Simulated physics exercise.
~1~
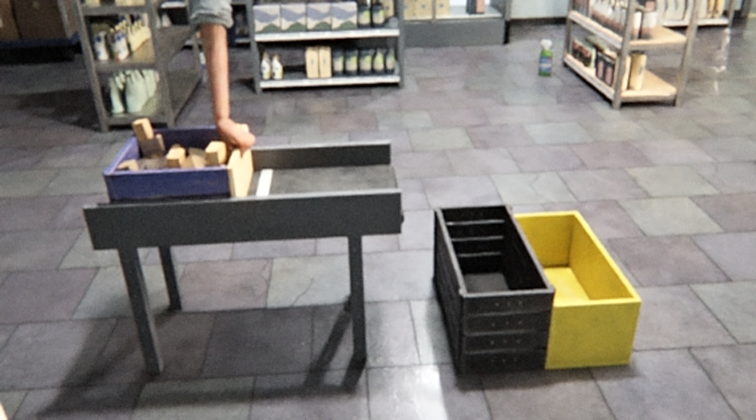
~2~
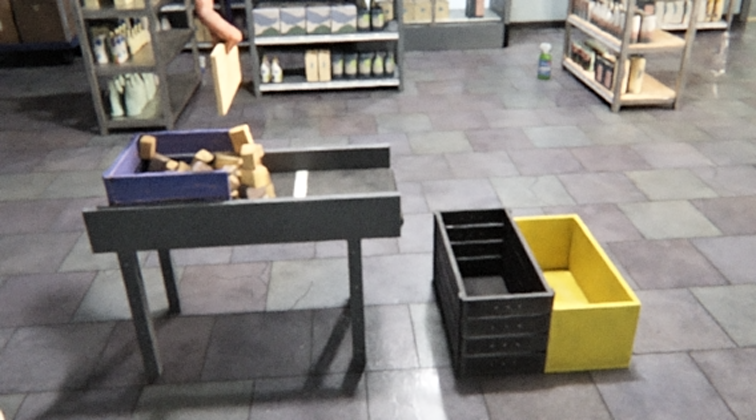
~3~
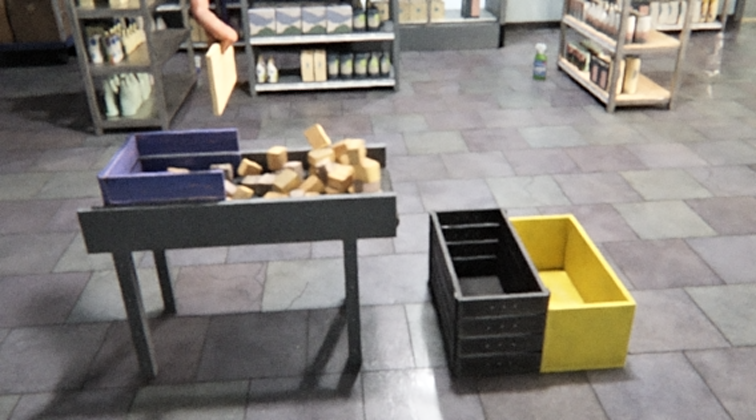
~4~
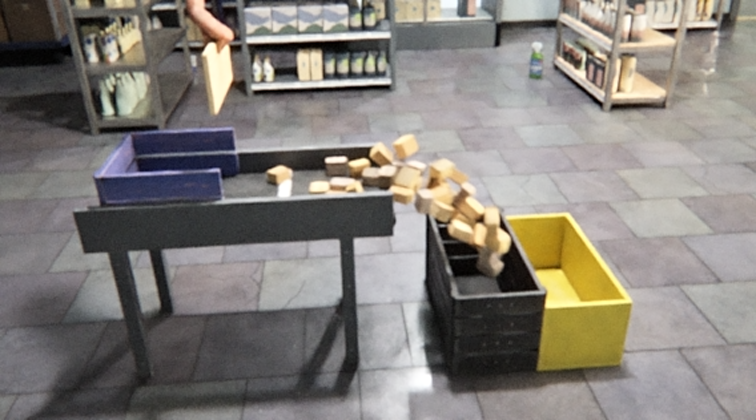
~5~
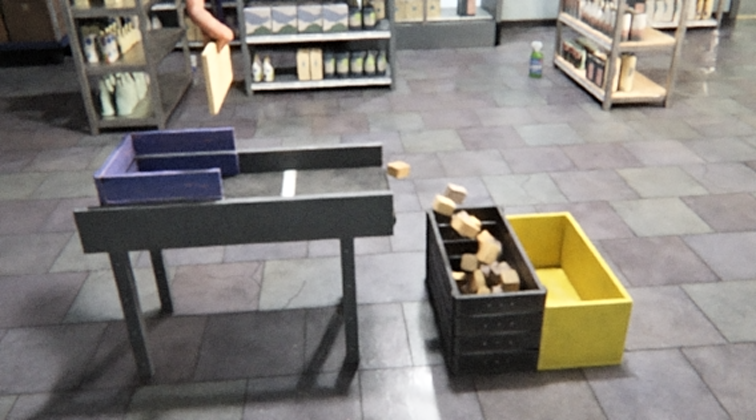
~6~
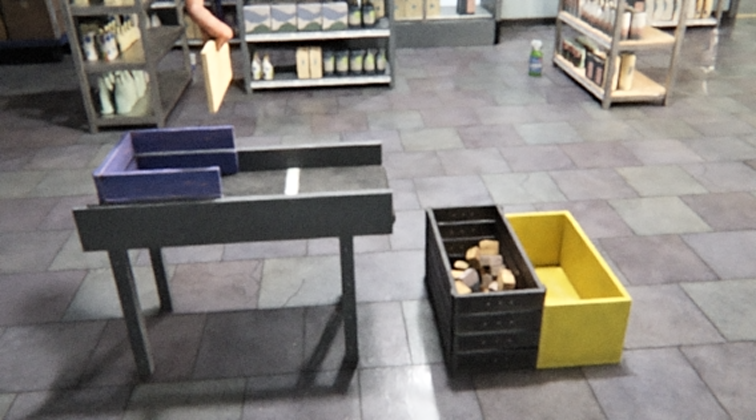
A heap of small wooden blocks sits in a blue open-sided pen at the left end of a dark grey belt table, in a shop with a grey tiled floor, seen from slightly above by a gently swaying camera. On the floor to the right stand a black slatted tote and, beyond it, a yellow bin. A hand lifts the pale wooden gate from the pen and holds it overhead. The belt carries the blocks rightward, and they tumble off its end in a stream. They all land in the black tote, leaving the pen, belt and yellow bin empty.
